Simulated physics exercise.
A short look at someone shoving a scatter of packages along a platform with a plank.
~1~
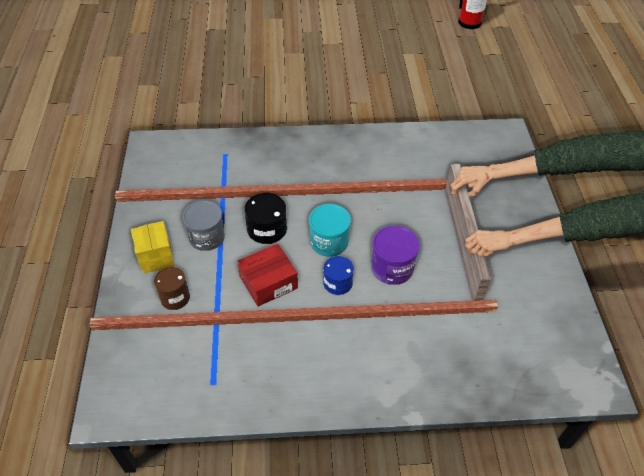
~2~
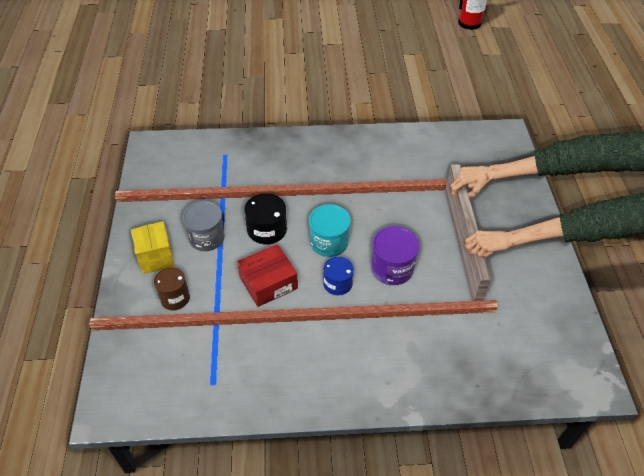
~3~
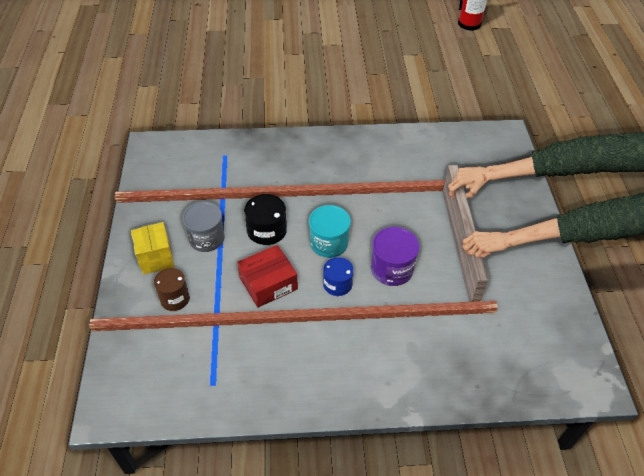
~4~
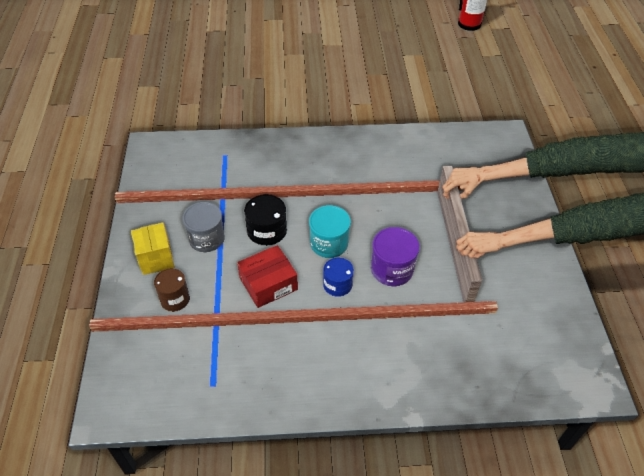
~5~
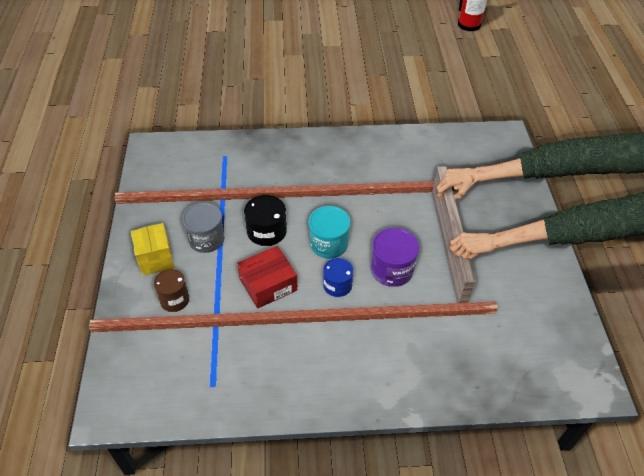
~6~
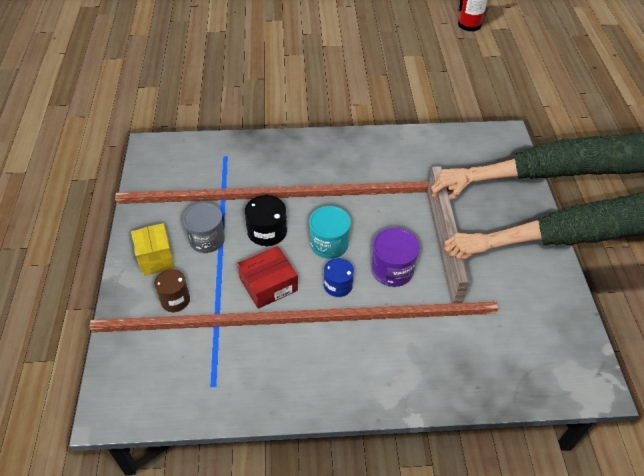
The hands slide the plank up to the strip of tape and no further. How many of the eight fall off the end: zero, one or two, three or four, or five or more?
Outcome: The number that fall off is zero.
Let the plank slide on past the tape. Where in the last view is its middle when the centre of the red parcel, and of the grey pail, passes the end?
At (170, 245) for the red parcel; at (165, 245) for the grey pail.
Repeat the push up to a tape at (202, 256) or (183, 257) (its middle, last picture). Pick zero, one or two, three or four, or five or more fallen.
For each place: Either one or two; either one or two.
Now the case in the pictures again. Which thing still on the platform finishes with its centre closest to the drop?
It is the brown canister.
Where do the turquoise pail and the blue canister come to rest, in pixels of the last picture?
Near (199, 234) and (201, 300).
Soon after, none off yet; yellow box at rest near (153, 250); brown canister at rest near (173, 291); grey pail at rest near (205, 228).
At rest, the number that fall off is zero.
